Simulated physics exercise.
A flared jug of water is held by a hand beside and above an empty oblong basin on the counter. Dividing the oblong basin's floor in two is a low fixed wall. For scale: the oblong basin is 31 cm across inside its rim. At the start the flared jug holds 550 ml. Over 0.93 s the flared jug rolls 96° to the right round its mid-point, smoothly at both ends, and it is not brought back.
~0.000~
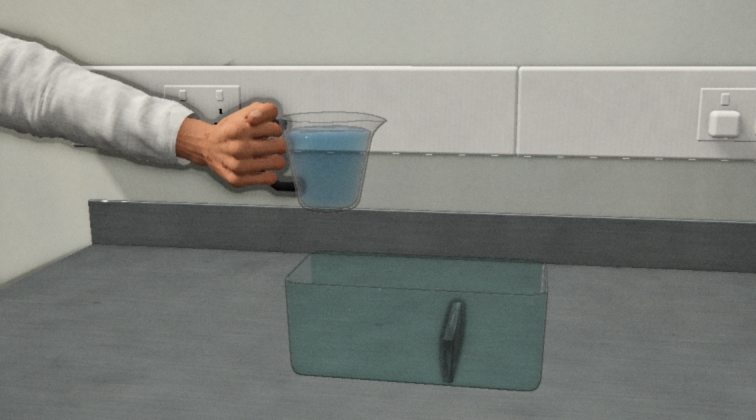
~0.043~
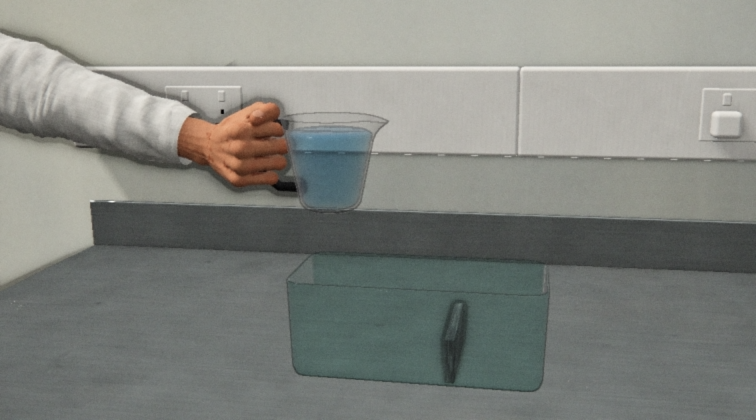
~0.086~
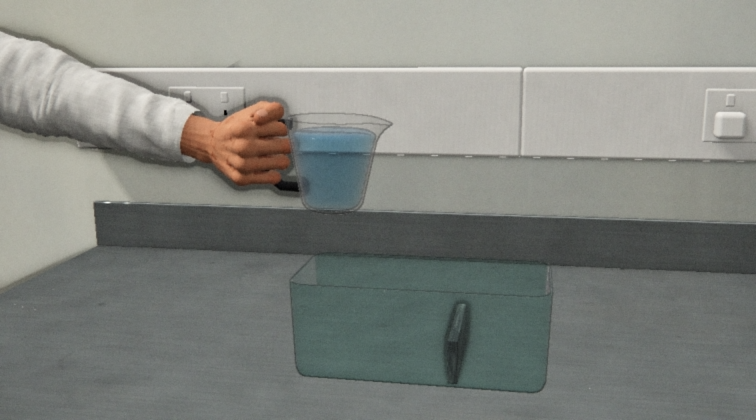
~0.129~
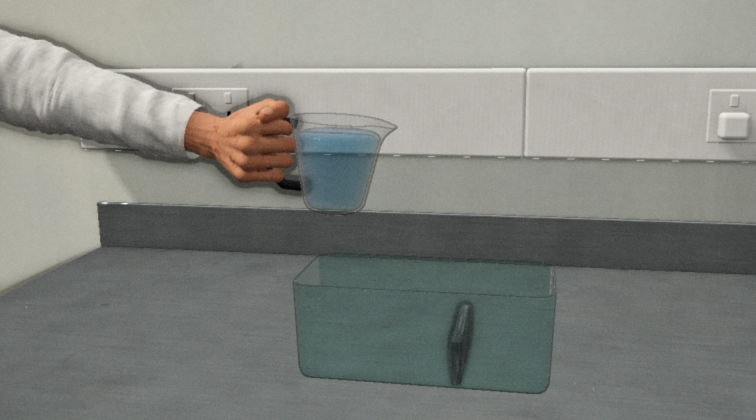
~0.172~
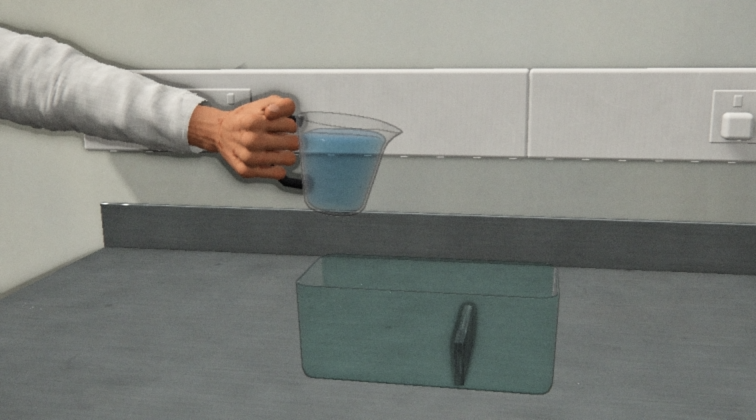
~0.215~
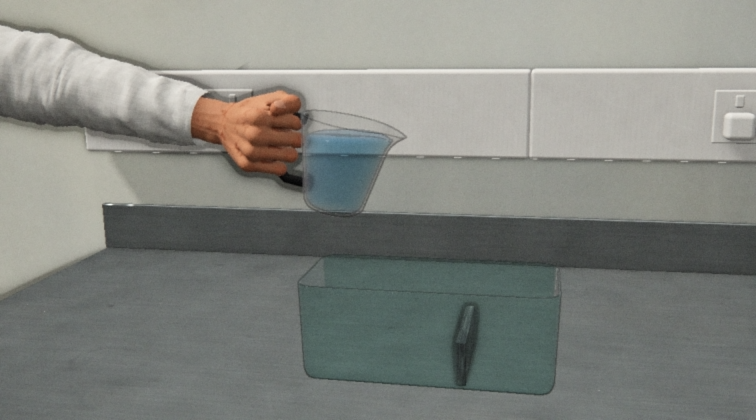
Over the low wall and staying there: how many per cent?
16 out of 100.
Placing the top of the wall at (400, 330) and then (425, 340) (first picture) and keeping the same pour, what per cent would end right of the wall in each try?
The first try gives 95 percent and the second 75 percent.
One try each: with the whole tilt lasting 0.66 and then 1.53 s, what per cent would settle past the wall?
Try 1: Approx. 10 %; try 2: Approx. 25 %.
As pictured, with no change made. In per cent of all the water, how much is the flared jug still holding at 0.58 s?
72 %.
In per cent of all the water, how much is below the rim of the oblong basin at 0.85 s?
Some 64 percent of the total.
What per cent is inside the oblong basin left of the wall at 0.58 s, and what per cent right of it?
5 left and 2 right, roughly.
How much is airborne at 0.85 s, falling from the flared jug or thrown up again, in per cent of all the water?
Around 16 percent of it is airborne.
After 0.58 s the tilt is 66° and 71 per cent is still to pour, 5 is left of the wall and 2 right of it.
After 0.85 s the tilt is 94° and 20 per cent is still to pour, 49 is left of the wall and 14 right of it.
After 1.13 s the tilt is 96° and 1 per cent is still to pour, 79 is left of the wall and 15 right of it.
After 1.43 s the tilt is 96° and 0 per cent is still to pour, 81 is left of the wall and 16 right of it.
In the end 81 per cent lies left of the wall, 16 right of it and 3 outside.
